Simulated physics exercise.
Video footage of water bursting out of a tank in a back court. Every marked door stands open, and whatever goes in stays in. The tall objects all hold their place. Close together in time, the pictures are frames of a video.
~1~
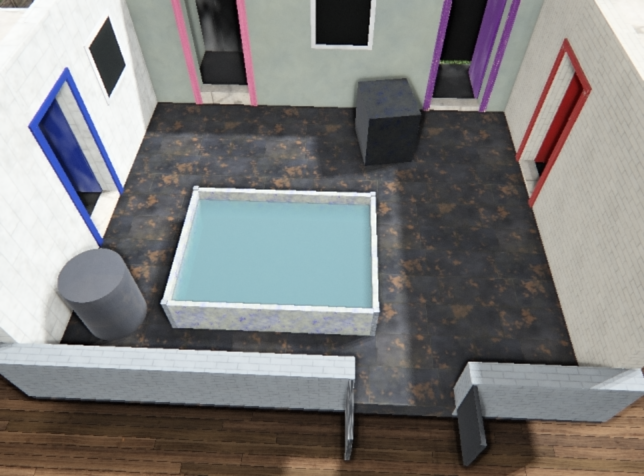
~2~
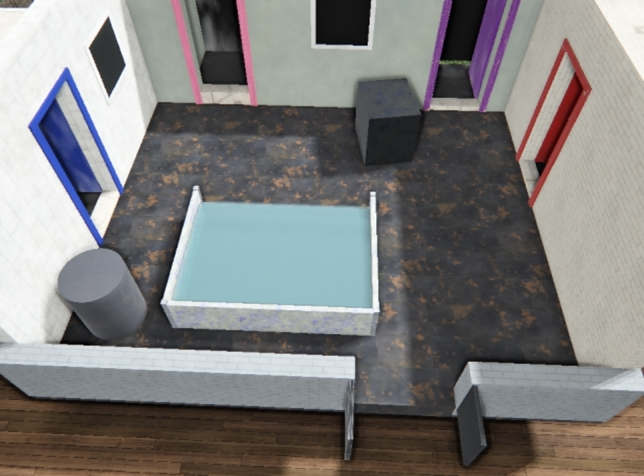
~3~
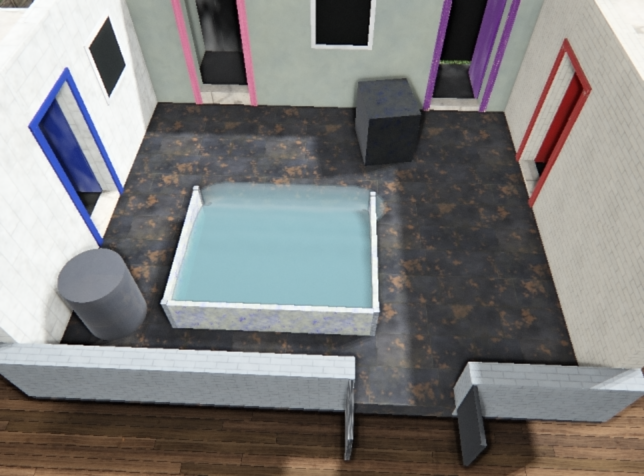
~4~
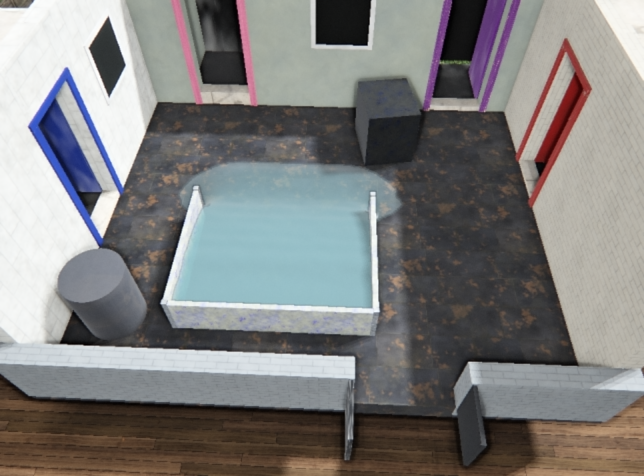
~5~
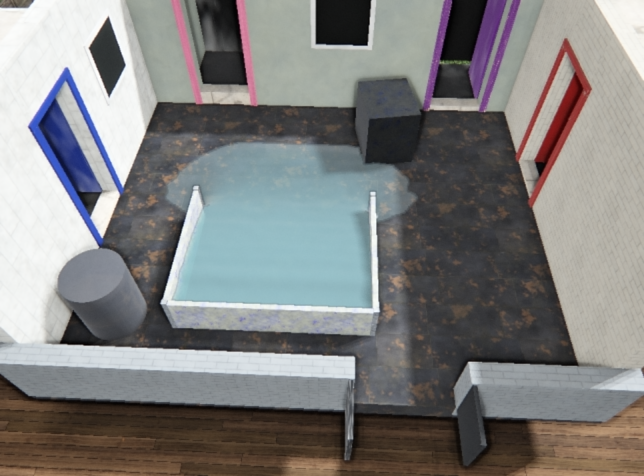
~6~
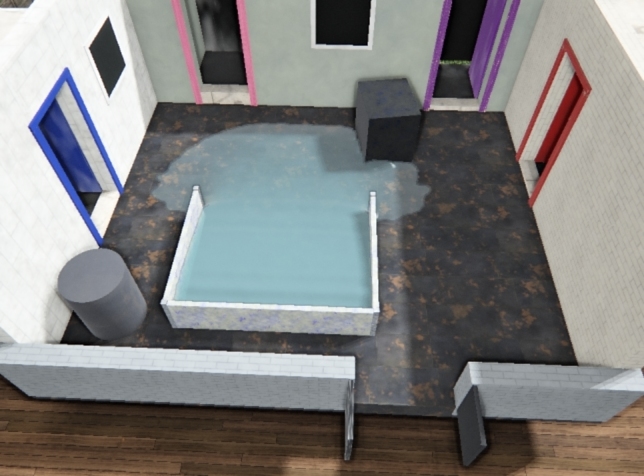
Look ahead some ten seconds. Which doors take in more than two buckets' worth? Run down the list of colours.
The blue door does not; the pink door does not; the purple door does not; the red door does.
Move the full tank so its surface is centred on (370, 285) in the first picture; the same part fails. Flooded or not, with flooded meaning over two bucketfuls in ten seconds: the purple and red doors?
Looking at both, the purple door ends up above, and the red door ends up above.
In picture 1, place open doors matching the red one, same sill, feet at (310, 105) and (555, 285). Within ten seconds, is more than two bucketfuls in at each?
Result: First overshoots, second undershoots.
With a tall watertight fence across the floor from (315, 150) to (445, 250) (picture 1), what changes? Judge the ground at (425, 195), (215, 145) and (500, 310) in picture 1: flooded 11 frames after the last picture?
Results in sequence: Bone-dry / swamped / bone-dry.
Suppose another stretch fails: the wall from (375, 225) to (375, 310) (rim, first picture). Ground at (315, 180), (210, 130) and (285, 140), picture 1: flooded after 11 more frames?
Untouched, untouched, untouched.
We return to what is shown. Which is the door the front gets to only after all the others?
I'd go with the blue door.
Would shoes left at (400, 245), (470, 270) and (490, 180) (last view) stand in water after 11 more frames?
Result, in the order given: Not wetted / not wetted / wetted.
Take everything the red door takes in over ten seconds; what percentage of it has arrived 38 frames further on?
About 80 %.
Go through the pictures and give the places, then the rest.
In the first picture, still water in the tank at (278, 248).
In the second picture, water pours out on the tank's far side and has run to a hidden place.
In the third picture, water pours out on the tank's far side and has run to (378, 203).
In the fourth picture, the front is at (389, 189), out from the gap on the tank's far side.
In the fifth picture, the front is at (384, 166), out from the gap on the tank's far side.
In the sixth picture, water pours out on the tank's far side and has run to (355, 131).
A moment on, water covers 35 % of the floor; the blue door not reached, the pink door wet at the sill, nothing in, the purple door not reached, the red door not reached.
Next, water covers 45 % of the floor; the blue door not reached, the pink door wet at the sill, nothing in, the purple door wet at the sill, nothing in, the red door wet at the sill, nothing in.
Then, water covers 55 % of the floor; the blue door wet at the sill, nothing in, the pink door wet at the sill, nothing in, the purple door wet at the sill, nothing in, the red door under two buckets in.
Later, water covers 85 % of the floor; the blue door wet at the sill, nothing in, the pink door wet at the sill, nothing in, the purple door under two buckets in, the red door over two buckets in.
In the end, water covers 100 % of the floor; the blue door under two buckets in, the pink door wet at the sill, nothing in, the purple door under two buckets in, the red door over two buckets in.
